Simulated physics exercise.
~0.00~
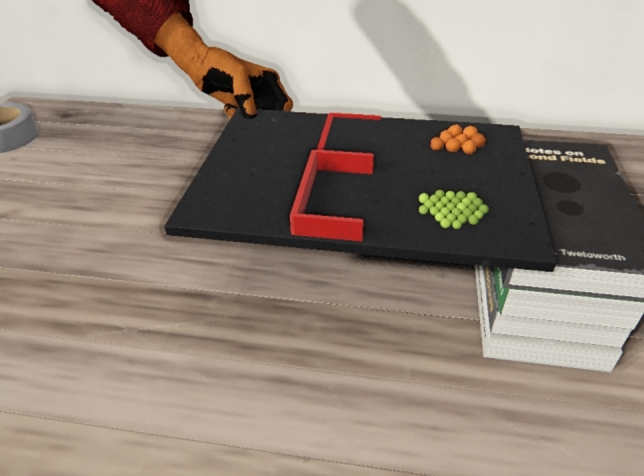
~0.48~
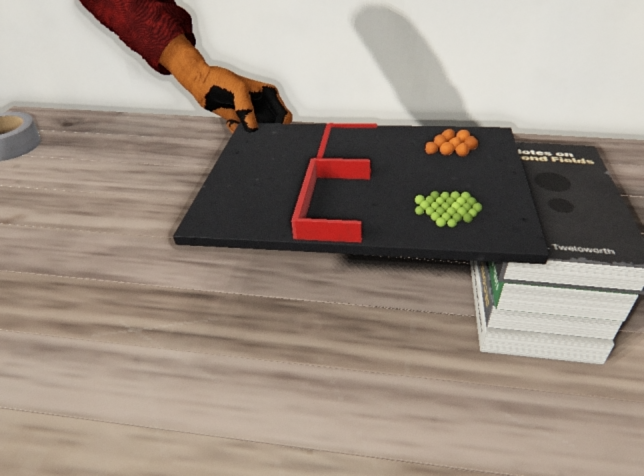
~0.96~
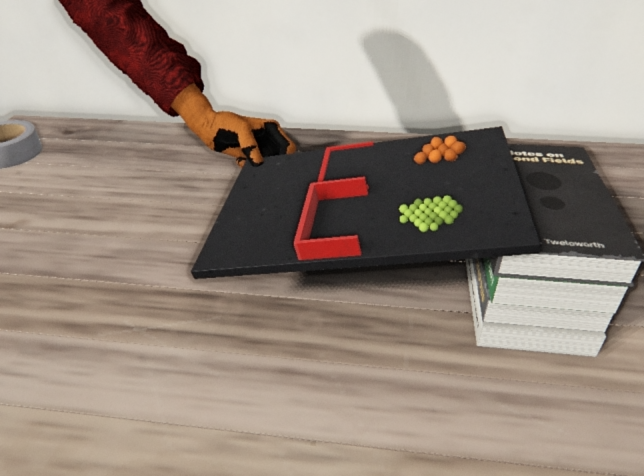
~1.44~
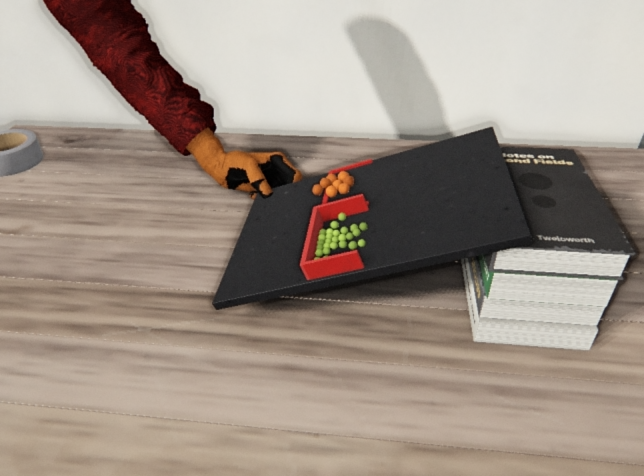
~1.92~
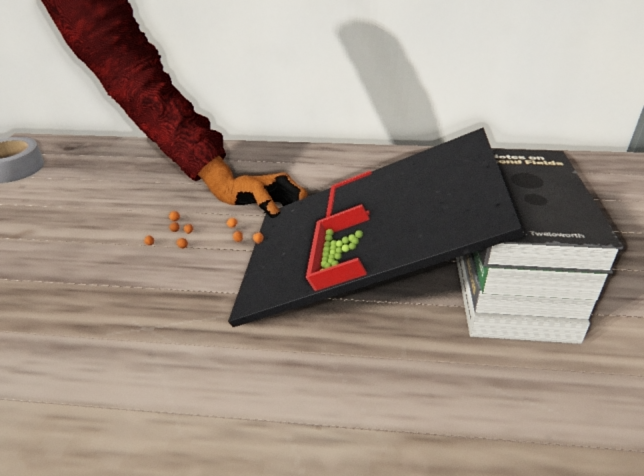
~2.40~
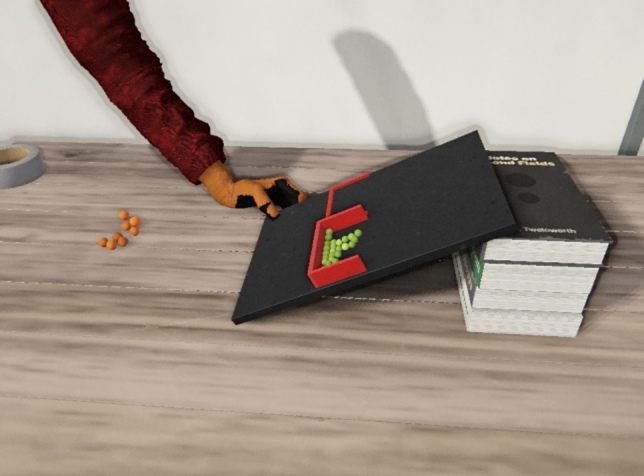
A gloved hand lowered the left end of a black board propped on books, and two heaps of little balls slid down it; the green ones stayed caught behind their red barrier, while the orange ones rolled past theirs onto the table.
